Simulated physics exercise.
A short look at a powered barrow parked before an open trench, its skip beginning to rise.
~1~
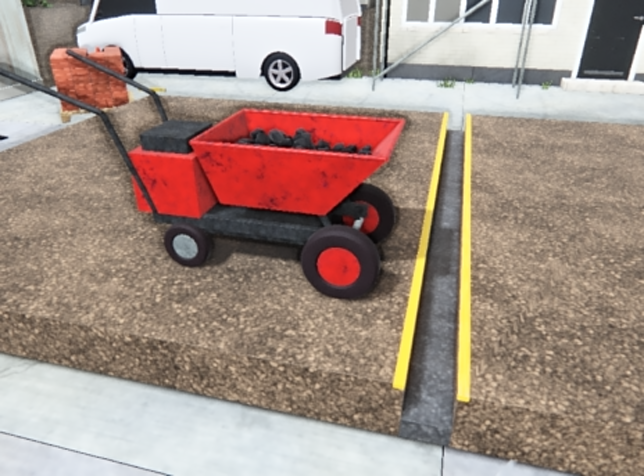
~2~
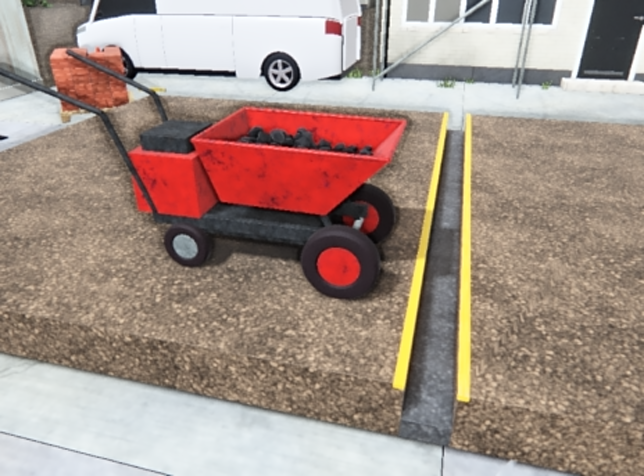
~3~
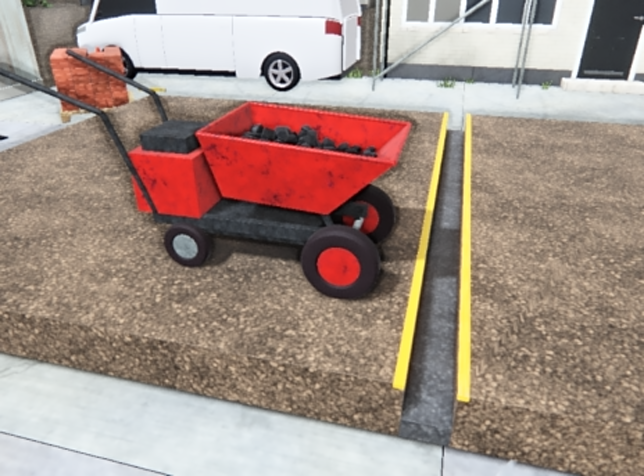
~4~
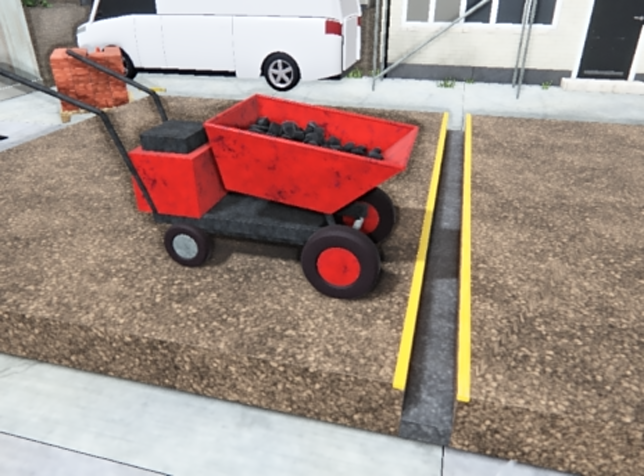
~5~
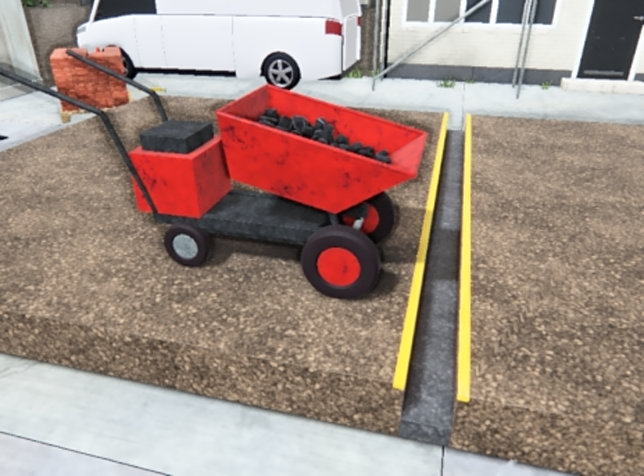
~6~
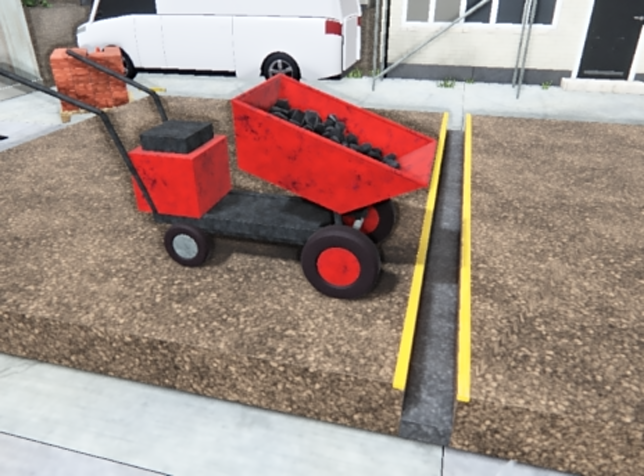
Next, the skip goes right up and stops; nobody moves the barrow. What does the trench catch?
The trench takes only the smaller part.
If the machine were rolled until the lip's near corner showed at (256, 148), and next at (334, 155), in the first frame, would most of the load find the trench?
At the first place the smaller part, at the second most of it.
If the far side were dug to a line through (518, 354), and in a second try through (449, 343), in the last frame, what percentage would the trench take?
In turn 70 and 0 in a hundred.
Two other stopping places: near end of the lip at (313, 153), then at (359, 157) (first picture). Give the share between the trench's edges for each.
The first gives 70 %, the second 50 %.
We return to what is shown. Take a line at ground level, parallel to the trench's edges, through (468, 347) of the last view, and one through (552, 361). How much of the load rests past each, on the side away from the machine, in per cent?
About 80 and 30 per cent.
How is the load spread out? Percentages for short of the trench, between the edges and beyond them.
Short near 0; between near 0; beyond near 80.
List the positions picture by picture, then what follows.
The first frame shows lip of the skip at (386, 159), level; top of the load at (298, 150), lumps of coal; first edge of the trench at (407, 336); far edge at (465, 346), the trench under half as wide as the skip, and about as deep as wide.
The second frame shows lip of the skip at (388, 160), level; top of the load at (299, 149).
The third frame shows lip of the skip at (394, 163), tipped barely; top of the load at (278, 149).
The fourth frame shows lip of the skip at (403, 168), tipped a little; top of the load at (273, 142).
The fifth frame shows lip of the skip at (414, 175), tipped a little; top of the load at (281, 135).
The sixth frame shows lip of the skip at (426, 185), tipped clearly; top of the load at (292, 129); first edge of the trench at (407, 336); far edge at (465, 346).
Soon after the last picture, skip tipped steeply; all in the skip.
A little later, skip tipped right over; most in the skip; a small part beyond it; a stray few falling.
Later still, skip tipped right over; about a quarter in the skip; most beyond it.
By the end, skip tipped right over; about a quarter in the skip; a stray few in or heaped over the trench; most beyond it.
